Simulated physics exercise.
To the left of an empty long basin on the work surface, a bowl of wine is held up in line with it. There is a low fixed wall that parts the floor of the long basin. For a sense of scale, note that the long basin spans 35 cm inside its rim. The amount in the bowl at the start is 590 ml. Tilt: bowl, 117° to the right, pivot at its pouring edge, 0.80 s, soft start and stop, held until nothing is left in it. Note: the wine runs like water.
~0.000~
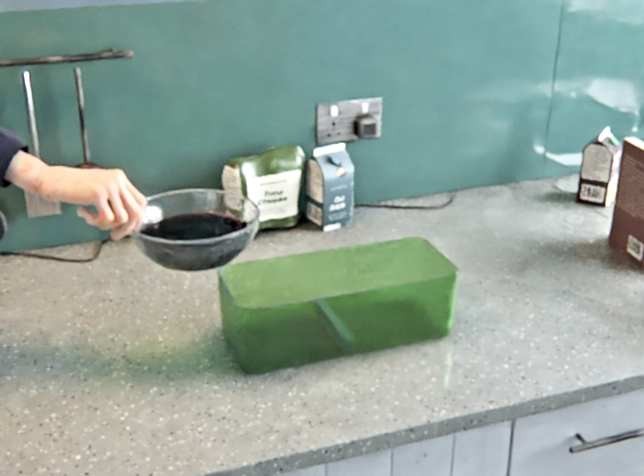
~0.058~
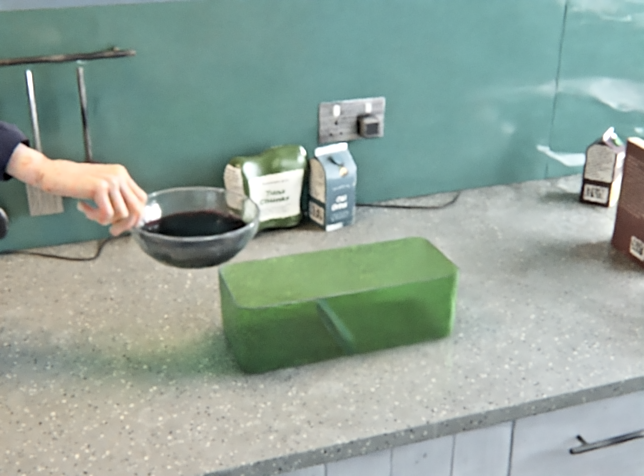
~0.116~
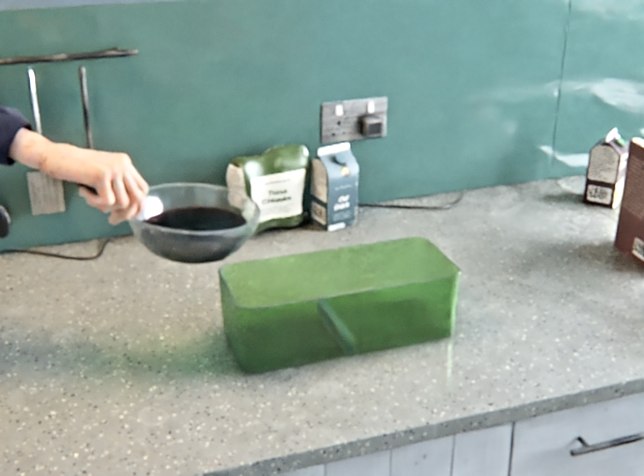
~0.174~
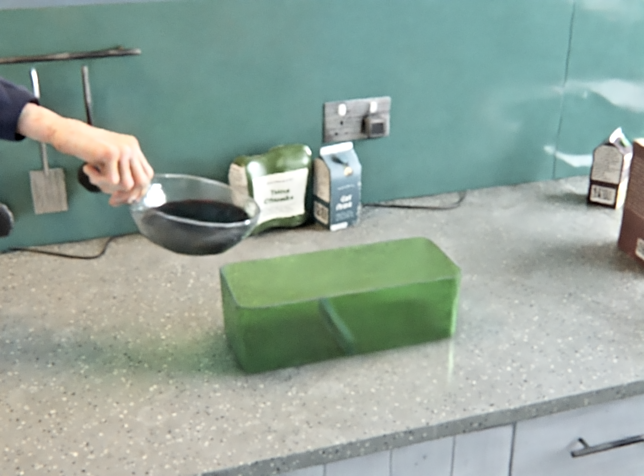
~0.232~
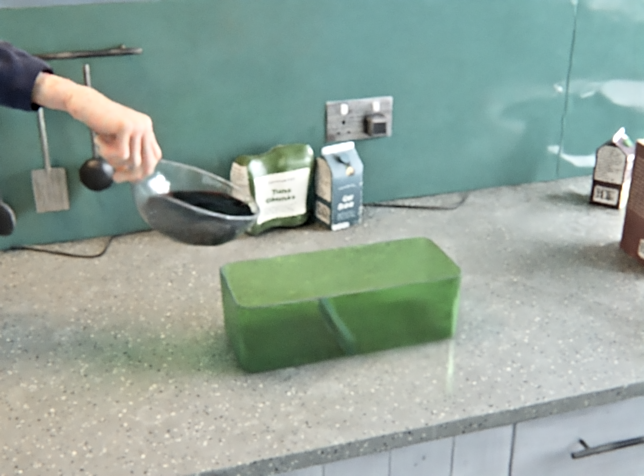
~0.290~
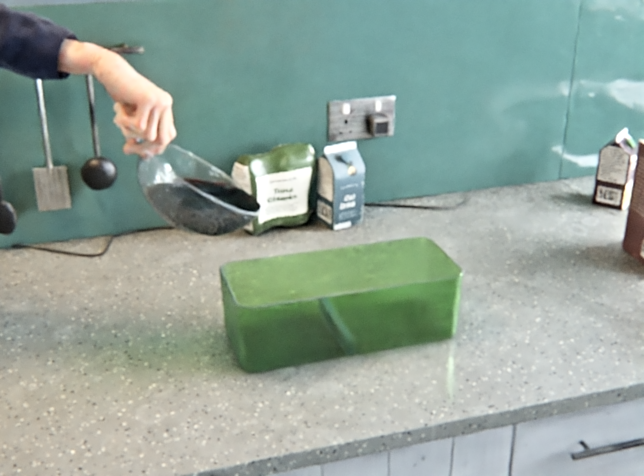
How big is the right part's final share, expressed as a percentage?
Some 56 per cent.
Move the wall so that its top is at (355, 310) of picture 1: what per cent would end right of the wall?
Then about 20 per cent.
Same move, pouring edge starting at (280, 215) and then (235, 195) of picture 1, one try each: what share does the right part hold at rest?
The first try gives around 70 percent, the second around 25 percent.
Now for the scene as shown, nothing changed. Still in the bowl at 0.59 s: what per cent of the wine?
About 9 percent.
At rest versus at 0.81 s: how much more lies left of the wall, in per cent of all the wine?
10 %.
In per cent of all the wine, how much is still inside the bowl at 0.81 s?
Close to 0 percent of the total.
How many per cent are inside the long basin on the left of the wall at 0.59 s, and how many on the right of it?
I'd say about 22 left and about 0 right.
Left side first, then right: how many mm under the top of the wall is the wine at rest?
Close to 18 mm left and close to 14 mm right.
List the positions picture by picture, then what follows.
In the first frame, tilt 0°; pouring edge (257, 207); surface from (137, 240) to (248, 224); the long basin's rim runs from (227, 289) to (441, 254); the wall's top is at (333, 318).
In the second frame, tilt 2°; pouring edge (257, 206); surface from (137, 237) to (248, 223).
In the third frame, tilt 6°; pouring edge (258, 206); surface from (138, 231) to (248, 219).
In the fourth frame, tilt 13°; pouring edge (258, 206); surface from (139, 222) to (250, 213).
In the fifth frame, tilt 23°; pouring edge (257, 206); surface from (141, 208) to (252, 205).
In the sixth frame, tilt 34°; pouring edge (257, 205); surface from (146, 194) to (254, 197); 1 per cent is over the edge.
After 0.59 s the tilt is 99° and 9 per cent is still to pour, 22 is left of the wall and 0 right of it.
After 0.81 s the tilt is 117° and 0 per cent is still to pour, 31 is left of the wall and 63 right of it.
After 1.05 s the tilt is 117° and 0 per cent is still to pour, 38 is left of the wall and 57 right of it.
After 1.30 s the tilt is 117° and 0 per cent is still to pour, 41 is left of the wall and 56 right of it.
In the end 41 per cent lies left of the wall, 56 right of it and 4 outside.
